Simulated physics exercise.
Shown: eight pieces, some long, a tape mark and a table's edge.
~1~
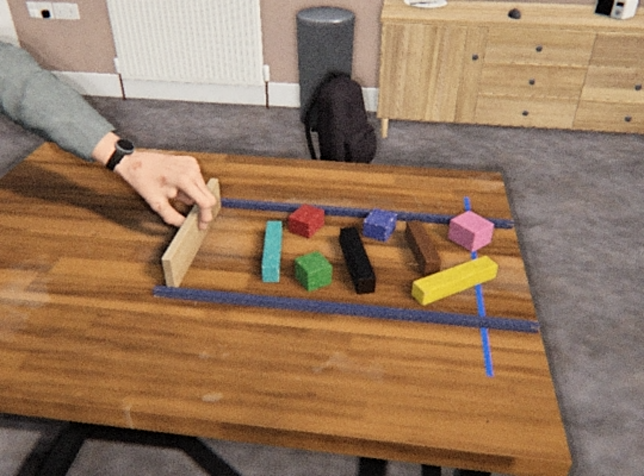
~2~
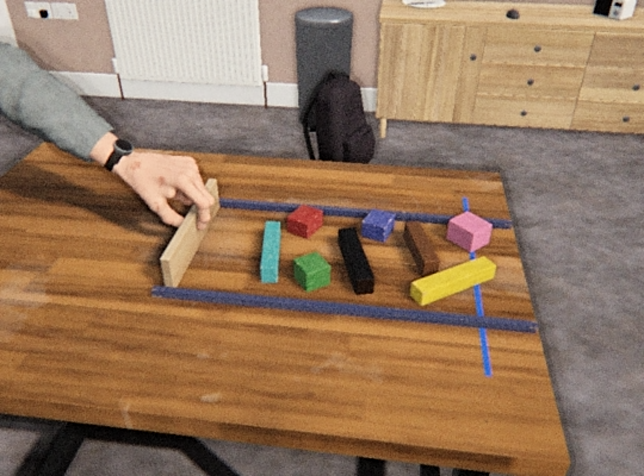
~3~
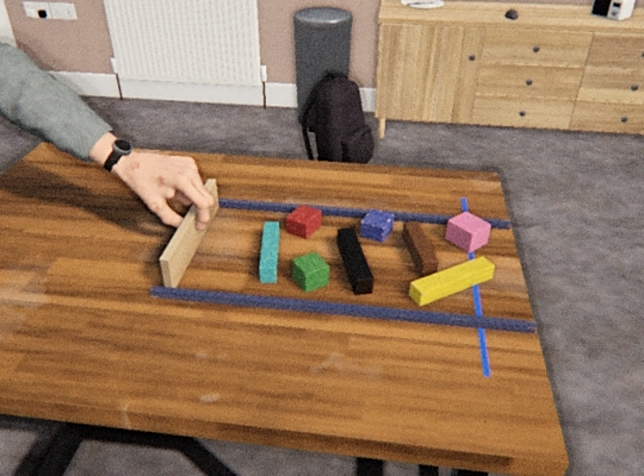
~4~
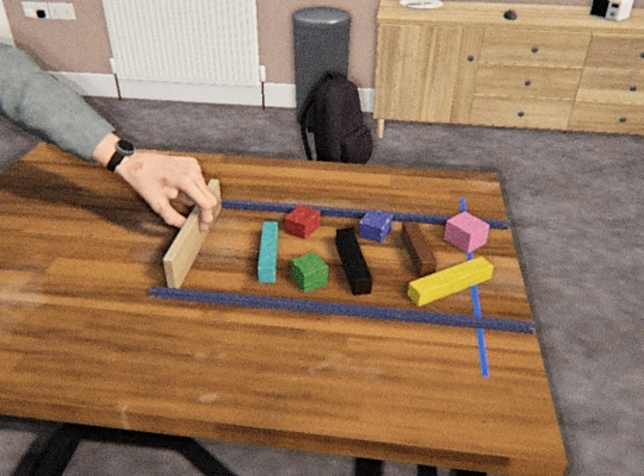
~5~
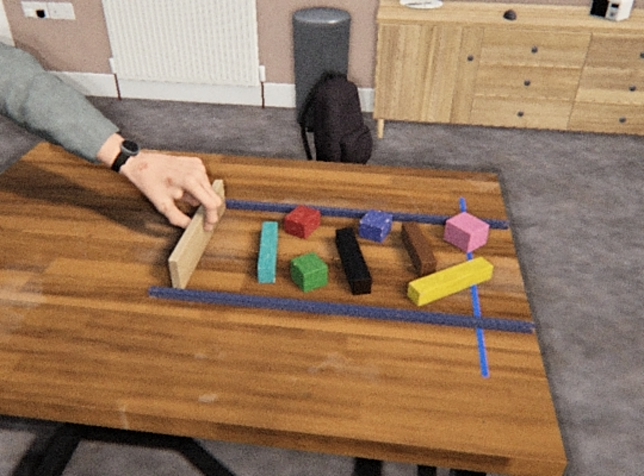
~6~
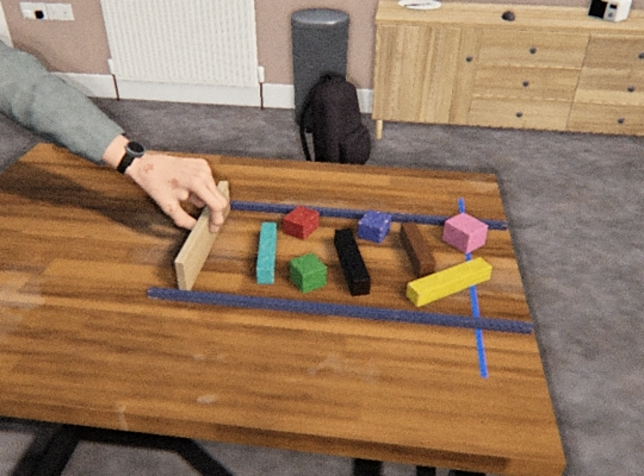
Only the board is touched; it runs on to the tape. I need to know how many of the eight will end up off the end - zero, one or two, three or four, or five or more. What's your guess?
I'd say three or four.
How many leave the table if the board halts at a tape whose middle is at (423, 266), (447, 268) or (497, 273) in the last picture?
Those tries give 0, 2 and 6.
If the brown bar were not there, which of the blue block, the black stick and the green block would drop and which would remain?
Result - blue block: Up; black stick: Up; green block: Up.
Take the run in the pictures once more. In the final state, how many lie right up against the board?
Number in contact with it: 2.
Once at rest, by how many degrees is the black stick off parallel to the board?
Some 20 degrees.
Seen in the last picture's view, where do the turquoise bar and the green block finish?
The turquoise bar settles near (480, 270); as for the green block, near (507, 297).
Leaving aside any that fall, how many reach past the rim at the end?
The tally is 2.
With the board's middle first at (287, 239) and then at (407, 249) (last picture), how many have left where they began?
At that stage 3; at the next, 8.
A little later, none off yet; pink block at rest near (465, 233); yellow bar at rest near (450, 281); brown bar at rest near (417, 249).
Next, none off yet; pink block shifted a little near (476, 234); yellow bar shifted a little near (469, 288); brown bar shifted a little near (449, 251).
When it is over, the number that fall off is three or four; down, brown bar, yellow bar and pink block.
